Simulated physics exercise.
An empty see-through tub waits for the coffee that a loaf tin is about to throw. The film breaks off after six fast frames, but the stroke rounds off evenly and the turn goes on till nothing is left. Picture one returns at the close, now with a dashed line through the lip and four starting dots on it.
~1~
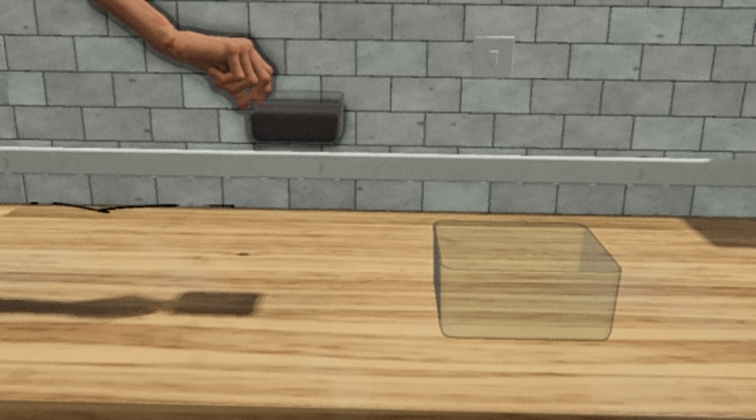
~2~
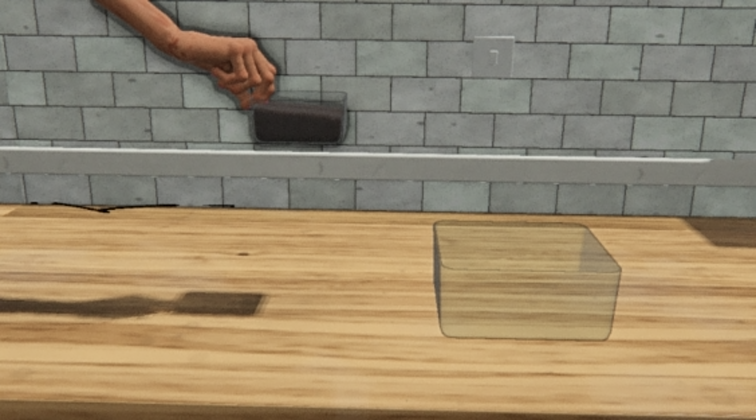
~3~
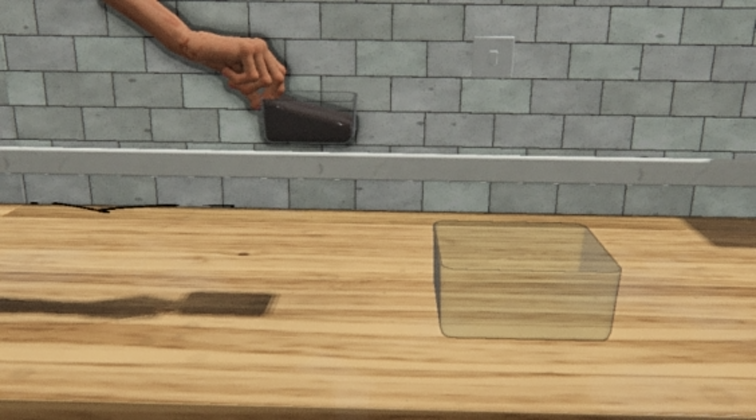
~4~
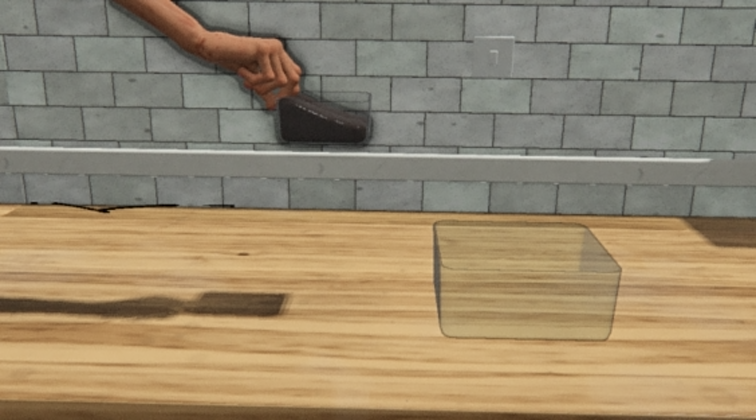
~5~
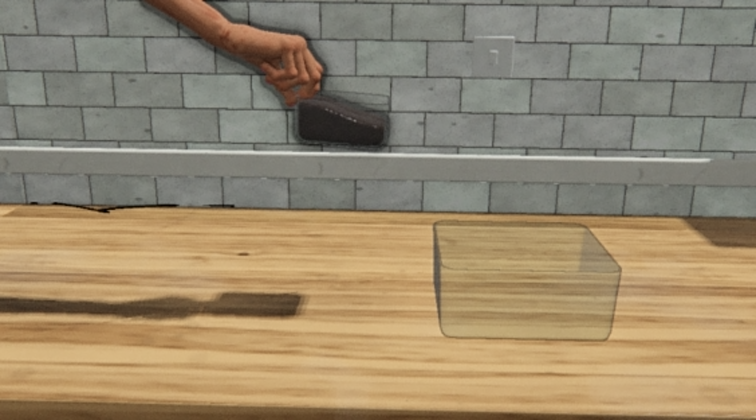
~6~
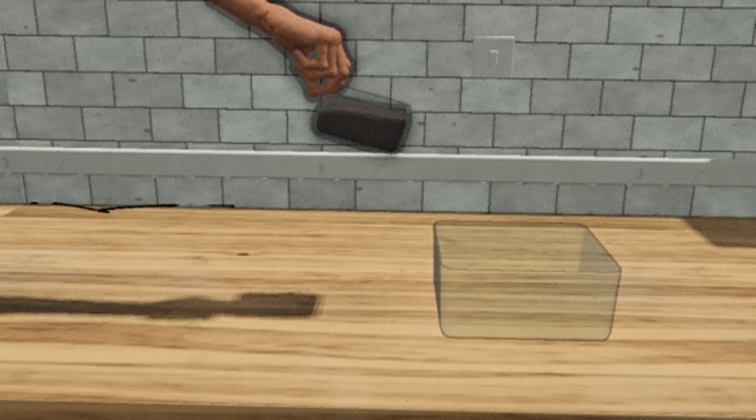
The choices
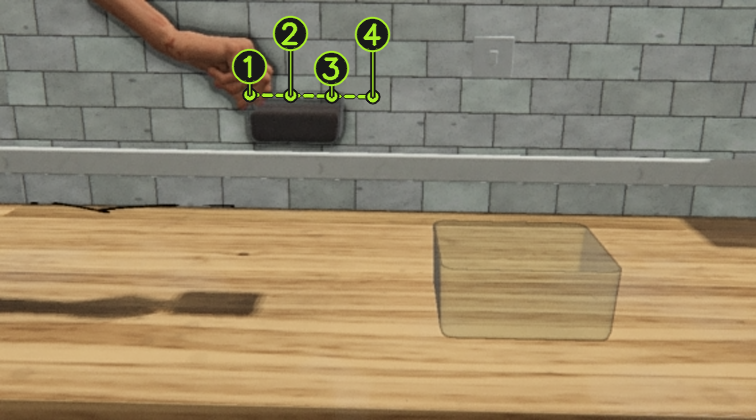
A pale wooden countertop runs in front of a grey brick-tiled wall with a light switch, seen from the front and slightly above by a still camera. An empty see-through tub sits right of centre, while at upper left a hand holds a small clear-sided container of dark brown contents. The arm carries it steadily rightward, the contents sloshing inside, then tilts it slightly down to the right.
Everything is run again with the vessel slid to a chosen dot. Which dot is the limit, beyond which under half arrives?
It is 2.
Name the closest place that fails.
1.
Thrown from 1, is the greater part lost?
Yes.
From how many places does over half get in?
Three of them.
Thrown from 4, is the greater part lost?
No, that is safe.
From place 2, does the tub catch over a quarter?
Yes, it does.
In lime, 1 at (249, 94); 2 at (290, 95); 3 at (331, 96); 4 at (372, 96).
If 1 is chosen, about 12 % lands in the tub, 86 % falls short.
If 2 is chosen, about 67 % lands in the tub, 29 % falls short and 4 % goes beside or beyond.
If 3 is chosen, about 85 % lands in the tub, 10 % falls short and 5 % goes beside or beyond.
If 4 is chosen, about 88 % lands in the tub, 3 % falls short and 9 % goes beside or beyond.
